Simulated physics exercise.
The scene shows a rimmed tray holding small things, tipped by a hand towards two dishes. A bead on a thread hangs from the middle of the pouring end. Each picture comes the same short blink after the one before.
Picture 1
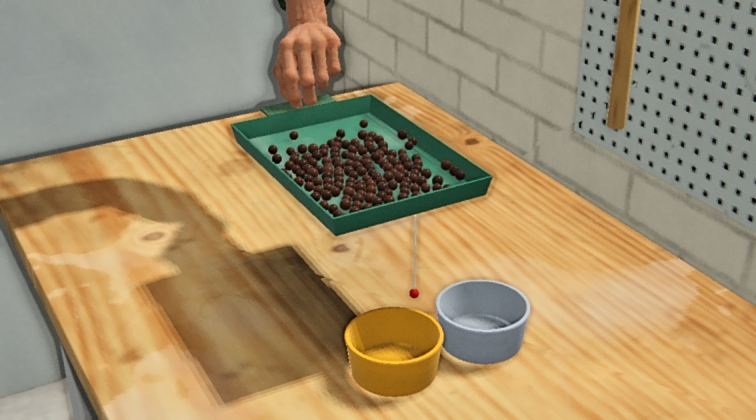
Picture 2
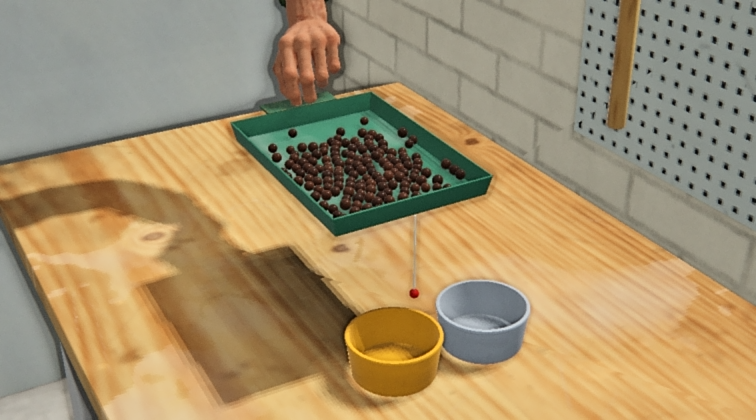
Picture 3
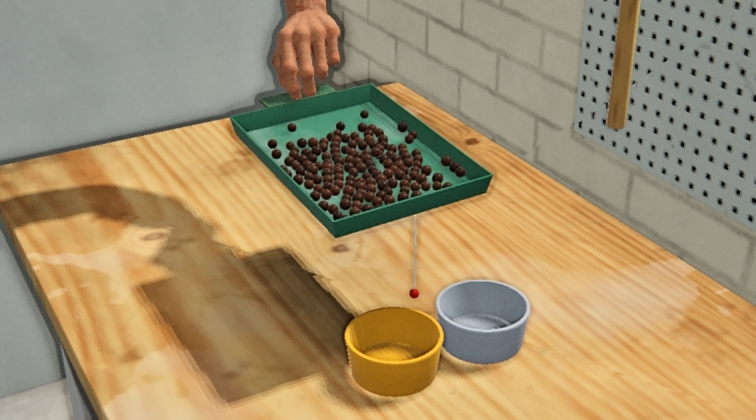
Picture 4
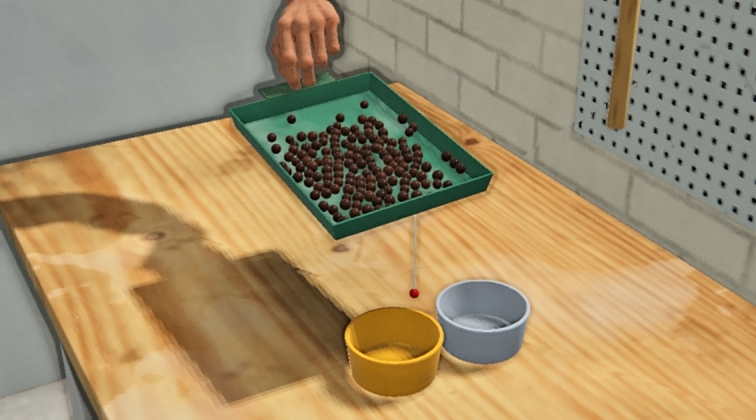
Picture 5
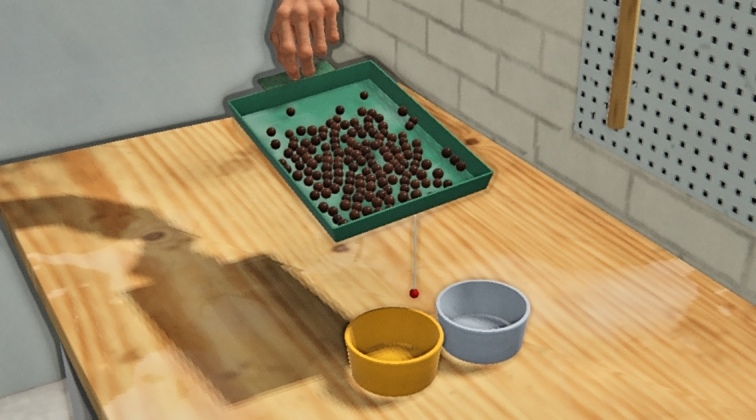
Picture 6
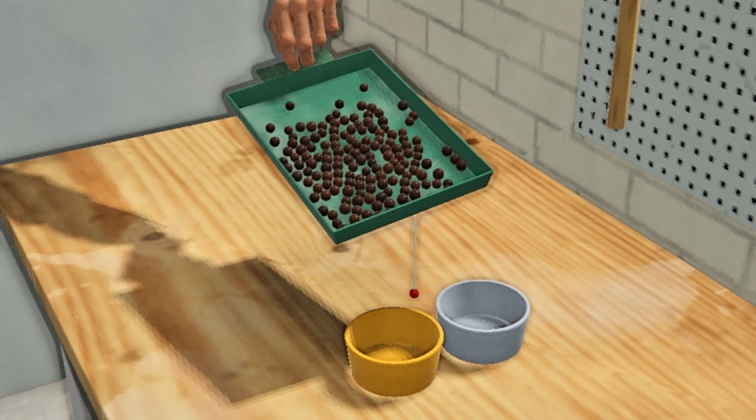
A green rimmed tray of dark brown balls is held by a hand above a pale wooden table, seen from above at an angle, beside a white brick wall and a pegboard. A yellow dish and a grey-blue dish sit below, near a red bead hanging on a thread. The hand slowly raises the tray's far end, its near edge tilting slightly down leftward, while the camera stays still.
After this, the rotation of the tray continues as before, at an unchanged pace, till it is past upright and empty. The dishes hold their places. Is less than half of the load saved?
Yes, less than half is saved.
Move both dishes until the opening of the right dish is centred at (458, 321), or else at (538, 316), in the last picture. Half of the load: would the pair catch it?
Try 1: In excess of half; try 2: Not up to half.
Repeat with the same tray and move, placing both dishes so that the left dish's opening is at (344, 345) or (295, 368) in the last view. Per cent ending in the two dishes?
Roughly 90 per cent, then roughly 60 per cent.
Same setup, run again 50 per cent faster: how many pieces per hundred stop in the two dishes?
Share: Around 40%.
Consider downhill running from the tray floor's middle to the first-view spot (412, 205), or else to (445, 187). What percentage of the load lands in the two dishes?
The first comes to 70 %, while the second comes to 70 %.
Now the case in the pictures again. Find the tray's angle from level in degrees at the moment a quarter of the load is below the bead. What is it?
It's turned some 80 degrees by then.
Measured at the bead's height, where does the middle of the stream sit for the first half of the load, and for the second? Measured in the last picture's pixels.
Earlier half at (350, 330), later half at (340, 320).
Soon, tray tipped steeply; all on the tray.
A while on, tray tipped right over; about a quarter on the tray; about a quarter in the left dish; about a third outside both; a small part in the air.
Towards the end, tray tipped past a quarter turn; about a third in the left dish; a stray few in the right dish; about two thirds outside both.
Finally, tray tipped past a quarter turn; about a third in the left dish; a stray few in the right dish; about two thirds outside both.
